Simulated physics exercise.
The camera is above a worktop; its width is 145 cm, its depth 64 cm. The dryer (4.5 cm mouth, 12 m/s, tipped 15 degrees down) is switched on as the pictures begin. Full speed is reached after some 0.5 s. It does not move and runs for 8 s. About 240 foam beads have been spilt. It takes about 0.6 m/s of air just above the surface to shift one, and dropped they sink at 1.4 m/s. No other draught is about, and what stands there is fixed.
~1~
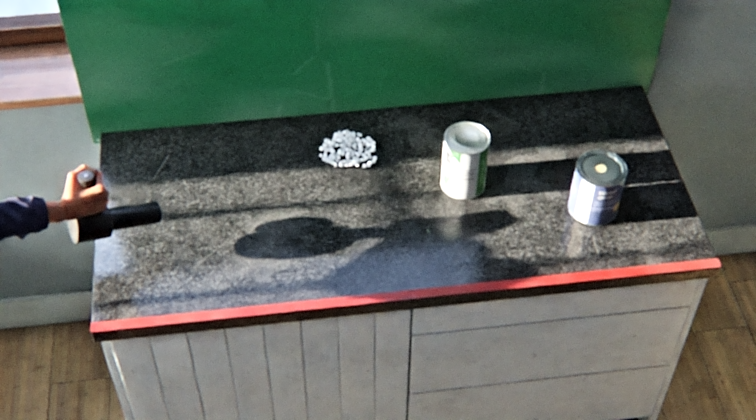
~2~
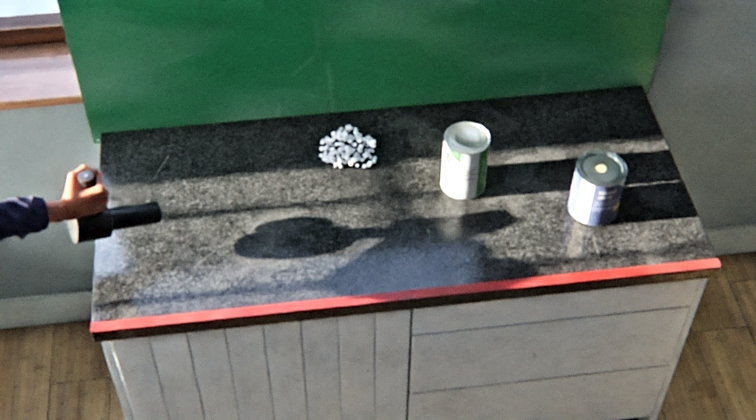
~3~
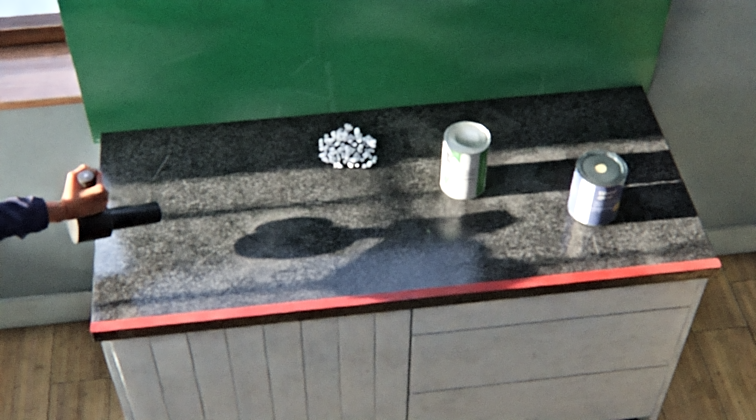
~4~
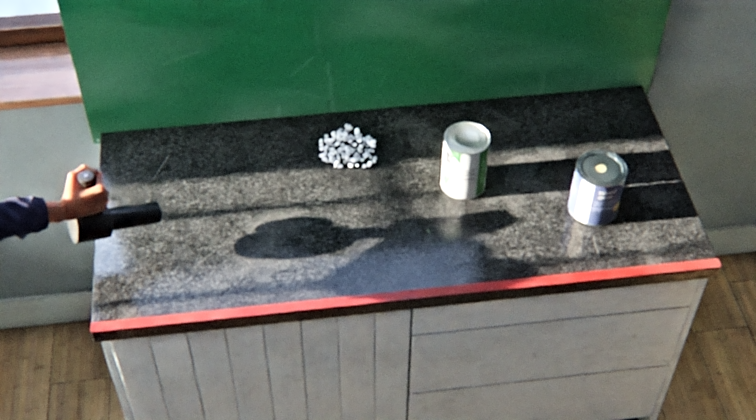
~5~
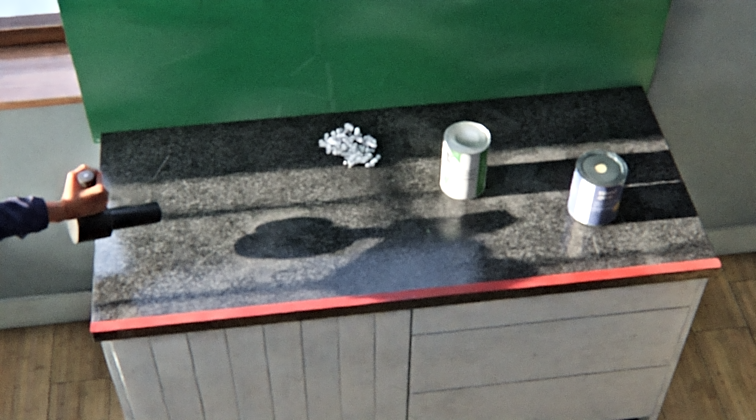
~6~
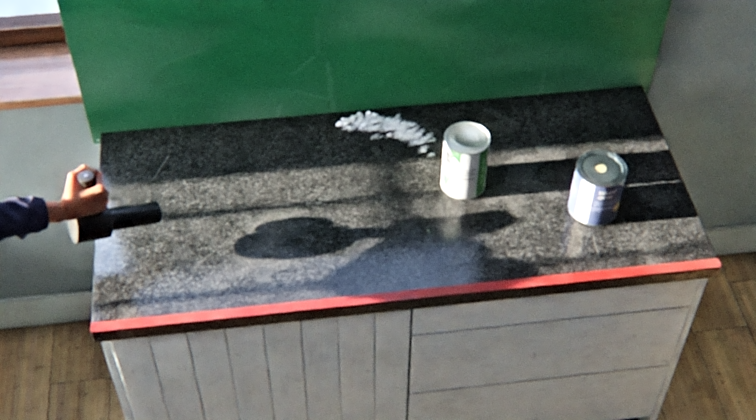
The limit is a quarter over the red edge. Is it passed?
As for a quarter going over the red edge: No.
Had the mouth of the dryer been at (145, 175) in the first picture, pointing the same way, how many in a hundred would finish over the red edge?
Then about 2 %.
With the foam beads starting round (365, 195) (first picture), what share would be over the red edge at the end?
Then about 30 %.
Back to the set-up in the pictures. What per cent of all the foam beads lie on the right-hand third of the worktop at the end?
Near 1 %.
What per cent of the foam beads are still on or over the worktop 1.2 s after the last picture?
Near 1 %.
Then, 1.2 s after the last picture the count stands so, 0 % are over the red edge.
Then, 2.1 s after the last picture the count stands so, 0 % are over the red edge.
Then, 4.0 s after the last picture the count stands so, 0 % are over the red edge.
Then, 7.6 s after the last picture, at the end, 0 % are over the red edge.
